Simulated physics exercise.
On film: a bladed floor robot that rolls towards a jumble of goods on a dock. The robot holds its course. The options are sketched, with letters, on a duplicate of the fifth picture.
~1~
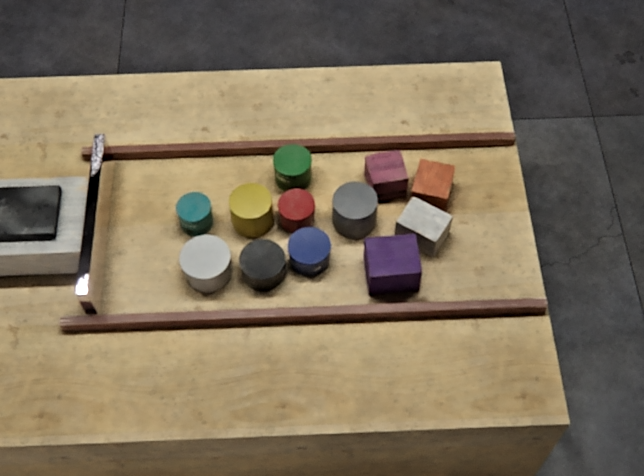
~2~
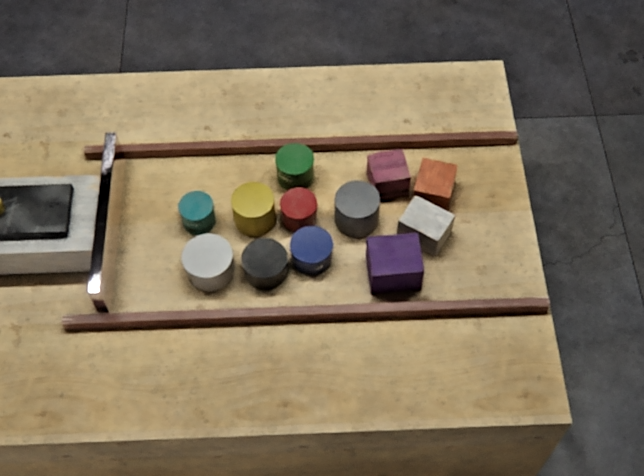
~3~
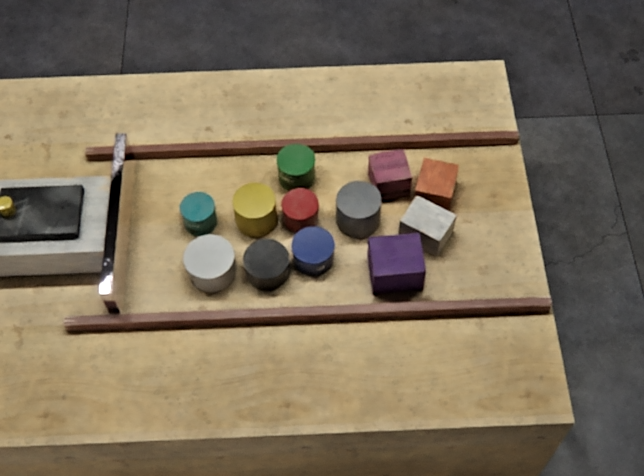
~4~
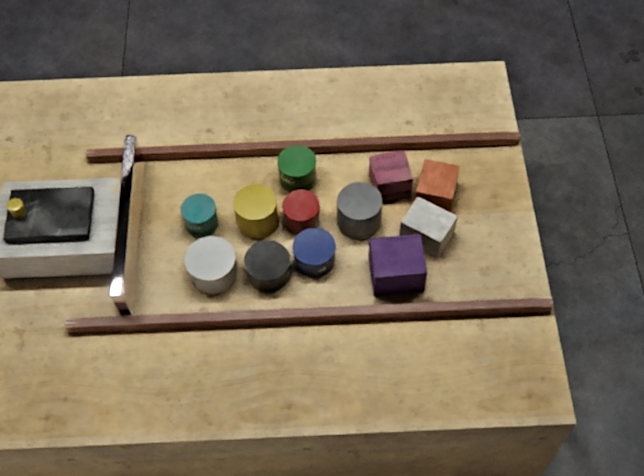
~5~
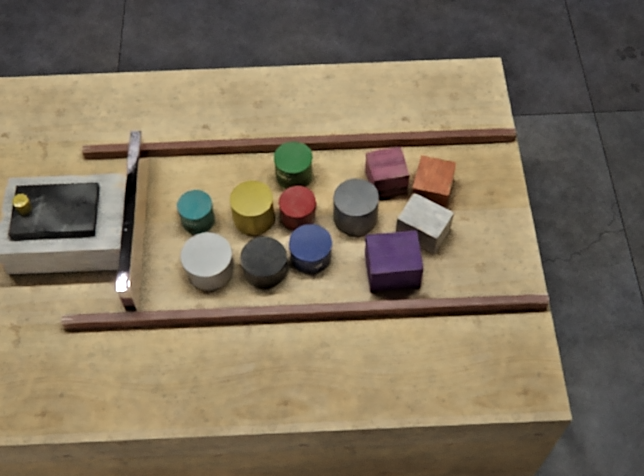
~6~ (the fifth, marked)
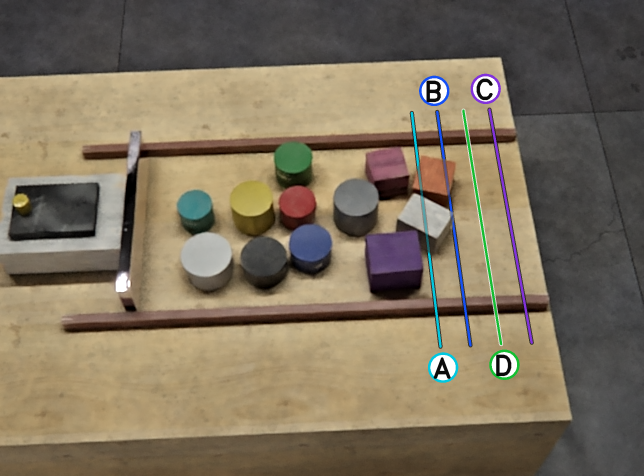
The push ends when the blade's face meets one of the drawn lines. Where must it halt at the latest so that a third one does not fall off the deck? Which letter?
The farthest such stop is A.
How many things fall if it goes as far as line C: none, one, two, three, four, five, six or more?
Six or more.
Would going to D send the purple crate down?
Yes.
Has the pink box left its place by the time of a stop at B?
By then, yes.
On the marked copy, A at (425, 220); B at (452, 219); C at (509, 217); D at (481, 218).
With A. Early on, robot (168, 204); black pail (316, 273); grey canister (379, 208).
Further on, robot (274, 200); orange crate (470, 174); white crate (454, 216).
At the end, robot (356, 196); orange crate over the edge; white crate (531, 221); one fallen.
As for the rest, B drops four; C drops ten; D drops seven.
